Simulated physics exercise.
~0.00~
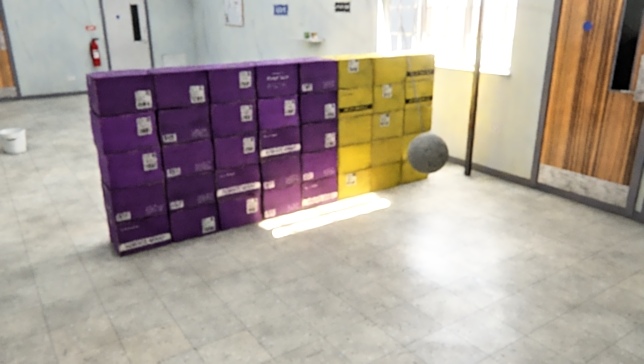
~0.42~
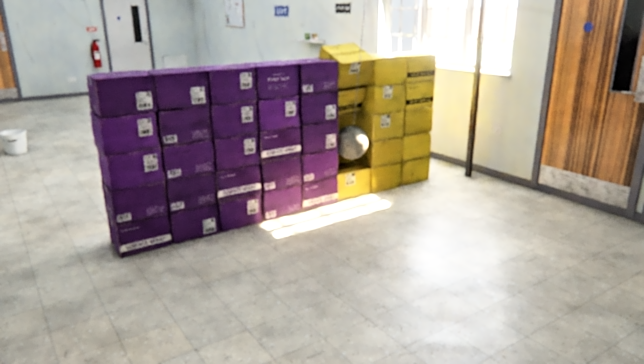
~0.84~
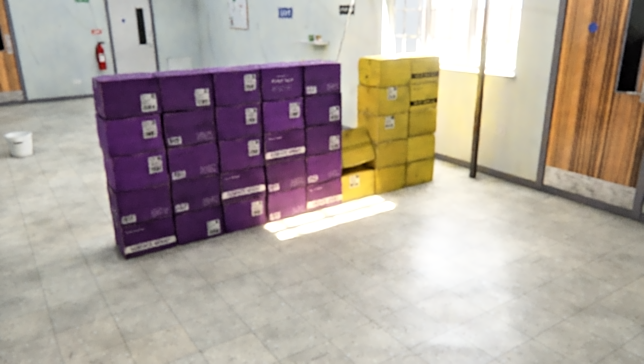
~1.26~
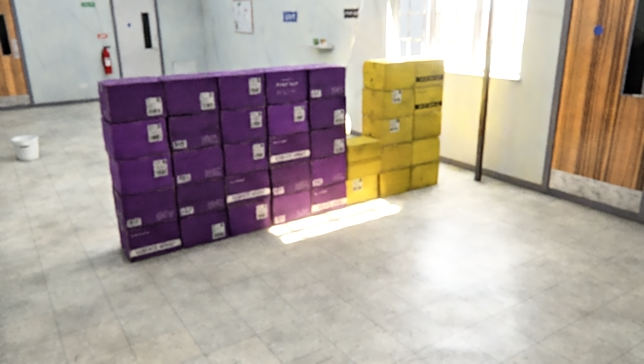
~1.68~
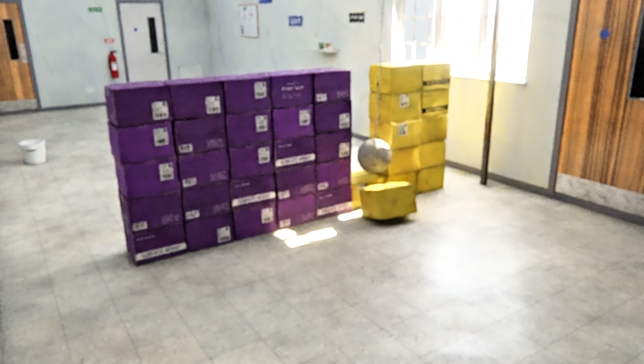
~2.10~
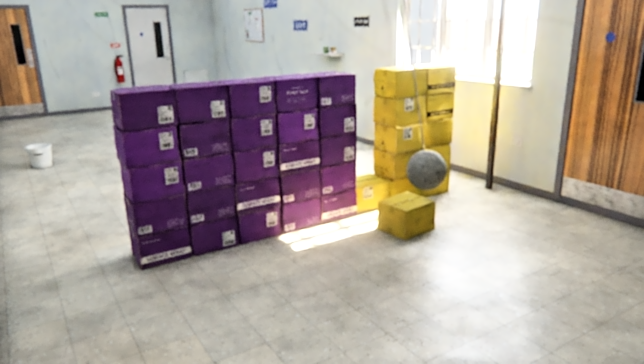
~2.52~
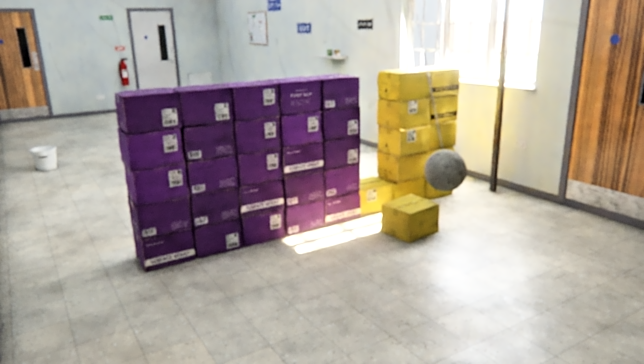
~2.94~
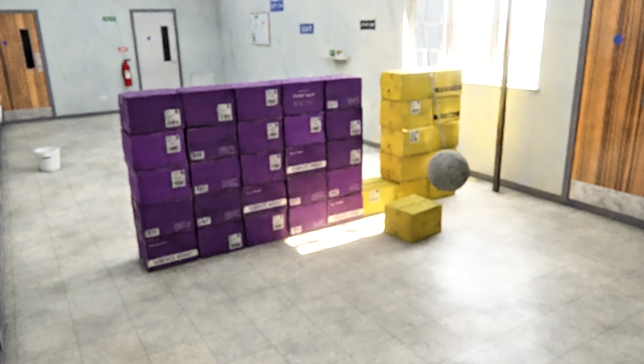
In a bright room with a tiled floor, a grey ball swung left into the yellow end of a wall of boxes, knocking out a gap, then swung back to the right as one yellow box landed in front, while the purple boxes stayed standing.
